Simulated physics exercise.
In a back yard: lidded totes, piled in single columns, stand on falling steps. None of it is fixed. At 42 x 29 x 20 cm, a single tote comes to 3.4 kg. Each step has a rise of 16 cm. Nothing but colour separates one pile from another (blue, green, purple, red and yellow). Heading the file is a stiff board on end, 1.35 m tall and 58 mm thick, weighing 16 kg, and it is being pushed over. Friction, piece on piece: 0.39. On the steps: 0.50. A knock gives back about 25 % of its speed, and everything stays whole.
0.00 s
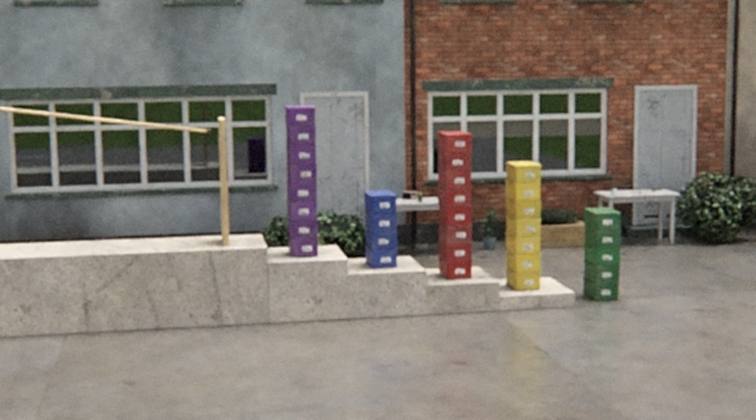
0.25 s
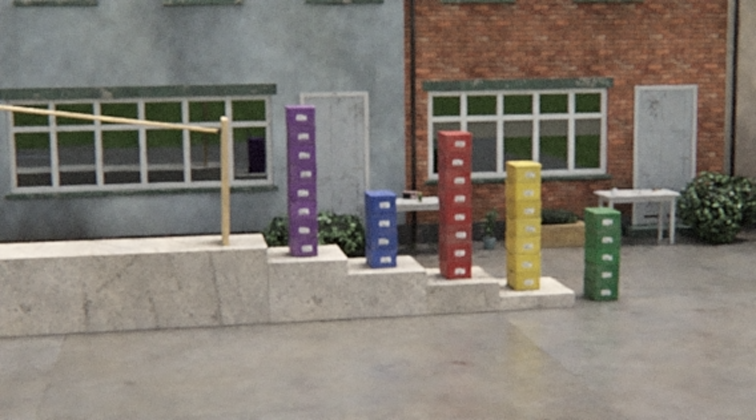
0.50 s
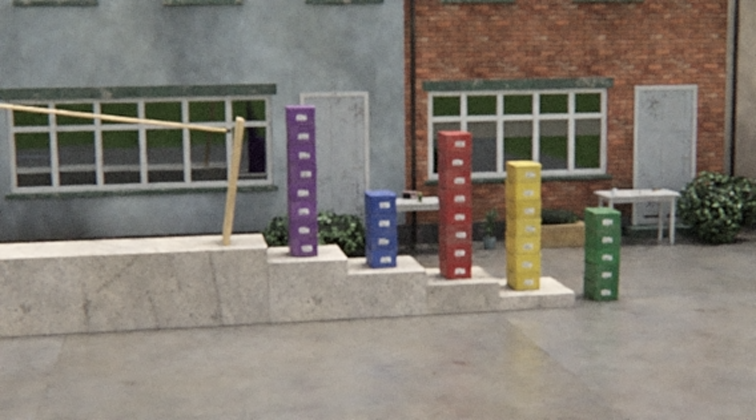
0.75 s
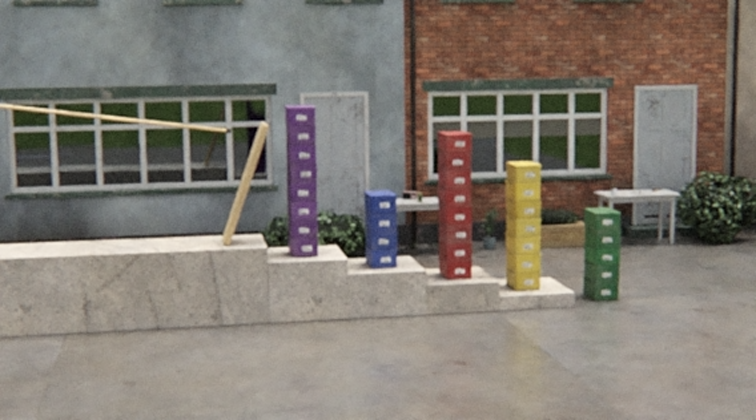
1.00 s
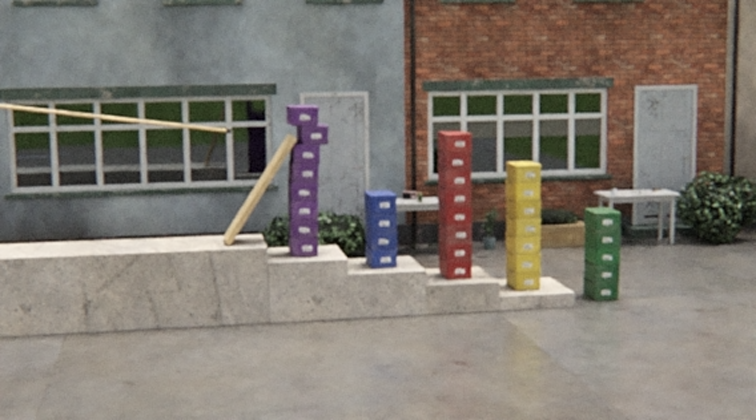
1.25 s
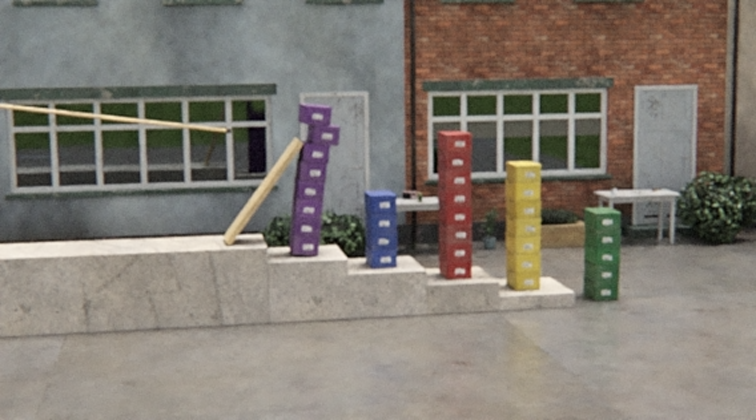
A wooden pole pushes an upright board, which leans right into the purple stack and tilts it.
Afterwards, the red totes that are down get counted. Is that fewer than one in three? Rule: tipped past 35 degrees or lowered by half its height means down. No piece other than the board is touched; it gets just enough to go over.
No, it is more.
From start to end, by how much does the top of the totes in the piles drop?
About 110 cm lower.
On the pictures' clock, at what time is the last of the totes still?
Close to 5.5 seconds.
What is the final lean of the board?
Around 80 degrees, give or take.
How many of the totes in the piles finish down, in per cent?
My estimate is roughly 85 per cent.
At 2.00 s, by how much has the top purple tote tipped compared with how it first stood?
Angle from initial pose, roughly 50 deg - estimate.
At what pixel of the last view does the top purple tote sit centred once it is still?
In the final picture its centre lies roughly at (491, 238).
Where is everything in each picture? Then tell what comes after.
In the first frame (we follow the side turned to the camera), pole end (209, 132) 9 cm short, board 0° from upright; top red tote (459, 143); top blue tote (384, 205); no other piece has moved.
The second frame shows pole end (219, 131) 21 mm in, board 1° from upright; top red tote (459, 143).
The third frame shows pole end (228, 131) 12 cm in, board 8° from upright; top red tote (459, 143); no other piece has moved.
The fourth frame shows pole end (229, 131) 13 cm in, stopped, board 20° from upright; top red tote (459, 143); no other piece has moved.
The fifth frame shows pole end (229, 131) 13 cm in, stopped, board 34° from upright; top red tote (459, 143); top purple tote (306, 117) displaced 25 mm; 4 stirred so far.
The sixth frame shows pole end (229, 131) 13 cm in, stopped, board 37° from upright; top red tote (459, 143); top purple tote (318, 116) tipped 6°; 8 stirred so far.
Around 2.00 s, board 73° from upright; none of the 8 red totes down (8 of 32 in all colours); top red tote unmoved; top purple tote tipped 53°, 49 cm lower.
Around 2.86 s, board 79° from upright; 7 of the 8 red totes down (17 of 32 in all colours); top red tote tipped 73°, 70 cm lower; top blue tote on its side.
Around 3.80 s, board 79° from upright; 7 of the 8 red totes down (27 of 32 in all colours); top red tote tipped 25°, 1.09 m lower; top green tote on its side.
Finally (5.6 s), board 79° from upright; 7 of the 8 red totes down (27 of 32 in all colours); top red tote tipped 25°, 1.09 m lower; top green tote upside down. That is 88 per cent. Seen by the last camera, middles, top red tote near (519, 236), top green tote near (750, 281).
